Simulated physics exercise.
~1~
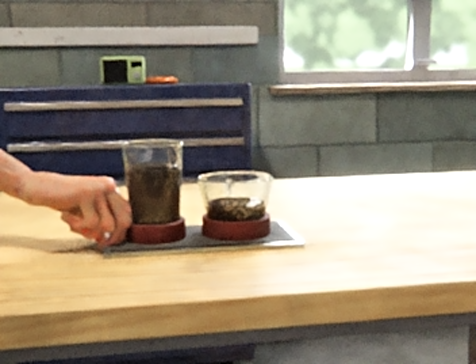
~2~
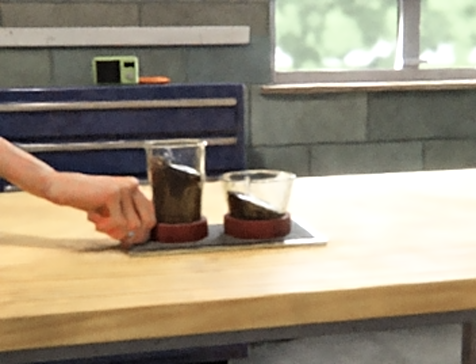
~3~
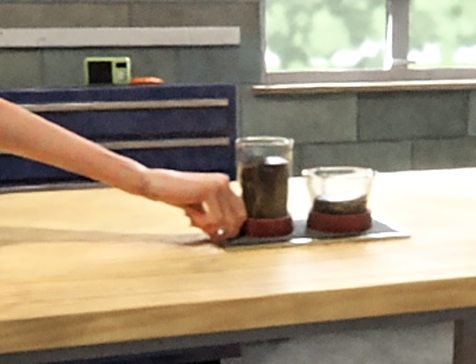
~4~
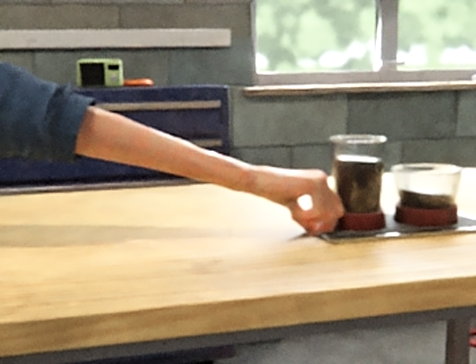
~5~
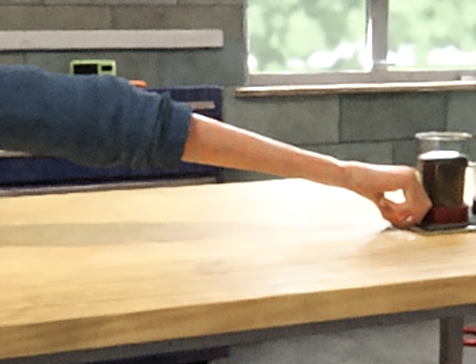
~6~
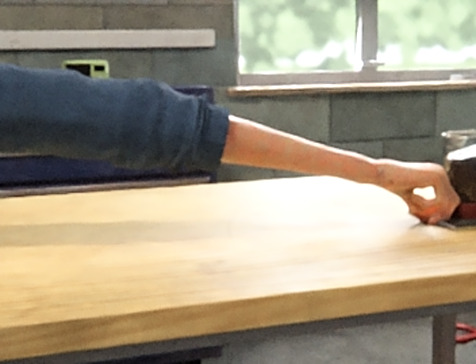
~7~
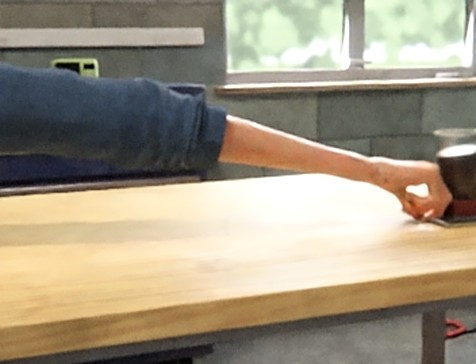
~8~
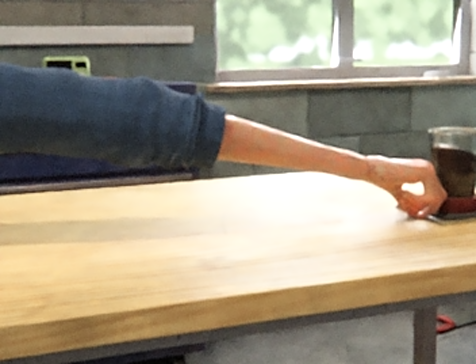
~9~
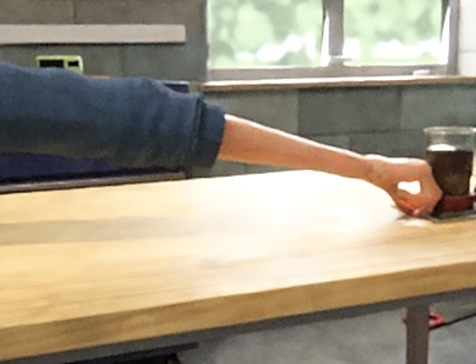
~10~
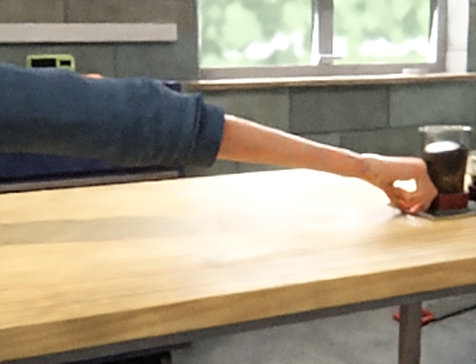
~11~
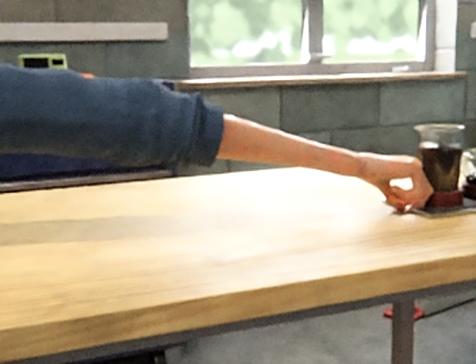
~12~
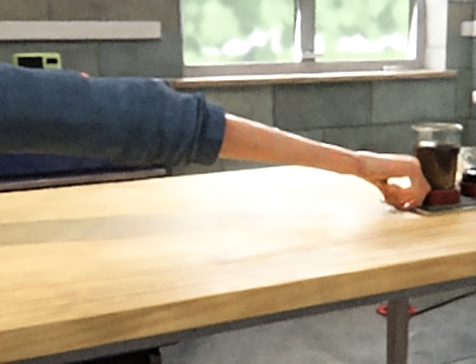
A hand slides a tray with two glasses of dark coffee rightward, then holds it.
